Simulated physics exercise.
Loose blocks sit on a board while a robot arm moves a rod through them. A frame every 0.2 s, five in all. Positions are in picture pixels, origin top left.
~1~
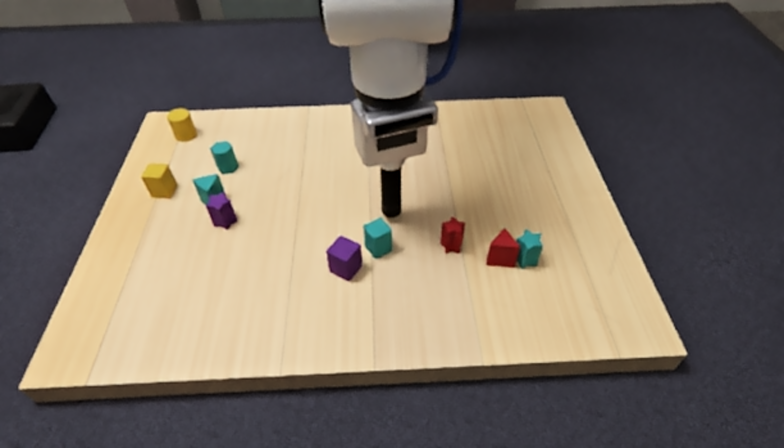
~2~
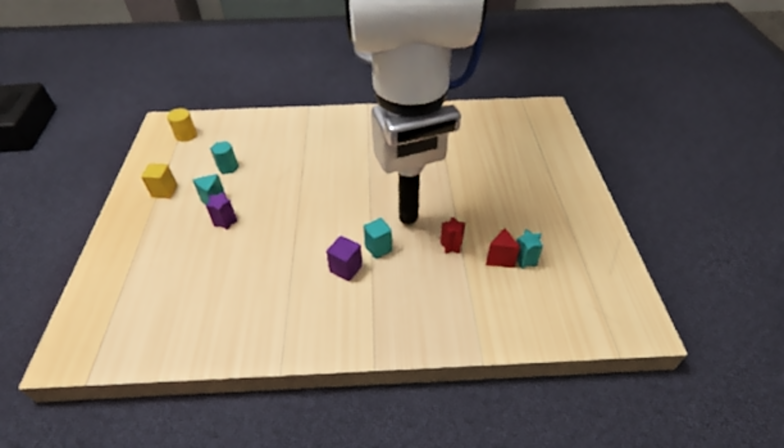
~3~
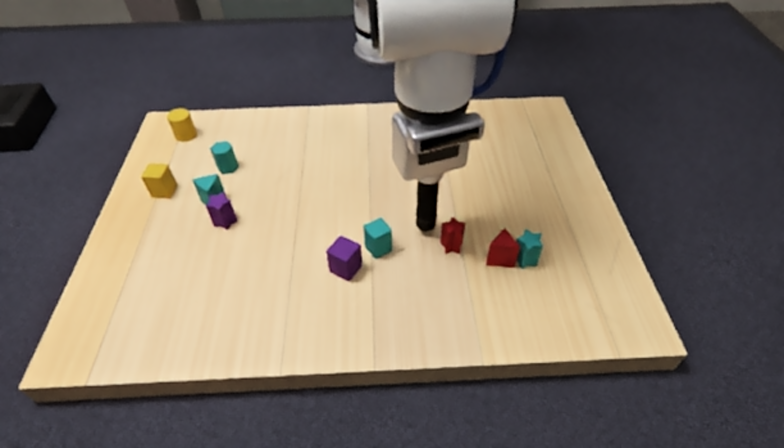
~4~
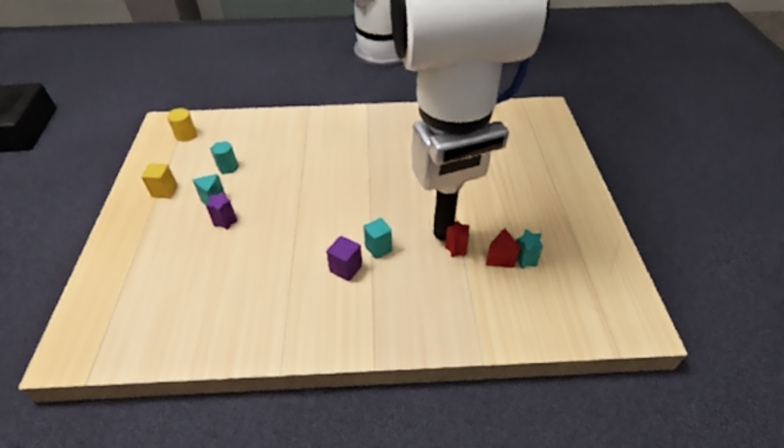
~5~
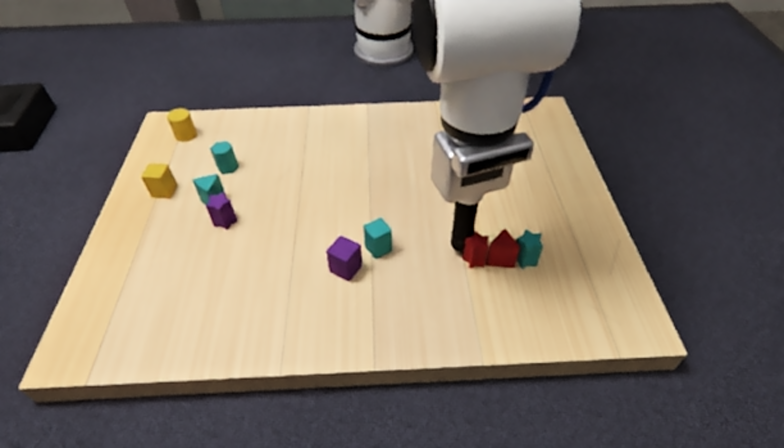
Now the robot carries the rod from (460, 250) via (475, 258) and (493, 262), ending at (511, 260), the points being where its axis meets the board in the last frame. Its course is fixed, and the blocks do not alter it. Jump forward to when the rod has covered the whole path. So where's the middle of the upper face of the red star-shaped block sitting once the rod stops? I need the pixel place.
The middle of its upper face will lie at (504, 257).
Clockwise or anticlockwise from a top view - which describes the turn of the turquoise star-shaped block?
It twists anticlockwise.
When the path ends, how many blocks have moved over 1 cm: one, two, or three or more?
There will be three or more blocks displaced.
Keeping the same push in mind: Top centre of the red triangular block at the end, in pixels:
At pixel (533, 253).
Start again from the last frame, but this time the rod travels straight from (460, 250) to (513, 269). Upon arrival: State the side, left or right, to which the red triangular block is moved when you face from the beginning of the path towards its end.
Answer: Right.
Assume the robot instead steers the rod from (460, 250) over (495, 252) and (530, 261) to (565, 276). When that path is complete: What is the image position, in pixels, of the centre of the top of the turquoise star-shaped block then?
The turquoise star-shaped block ends near (592, 251).
The first path, step by step. Halfway along, rod at (485, 256); red star-shaped block at (499, 255), turned 20° clockwise; red triangular block at (518, 248), turned 50° anticlockwise; turquoise star-shaped block at (537, 237), turned 10° anticlockwise.
At the end, rod at (512, 255); red star-shaped block at (504, 257), turned 50° clockwise; red triangular block at (533, 253); turquoise star-shaped block at (542, 236), turned 25° anticlockwise.
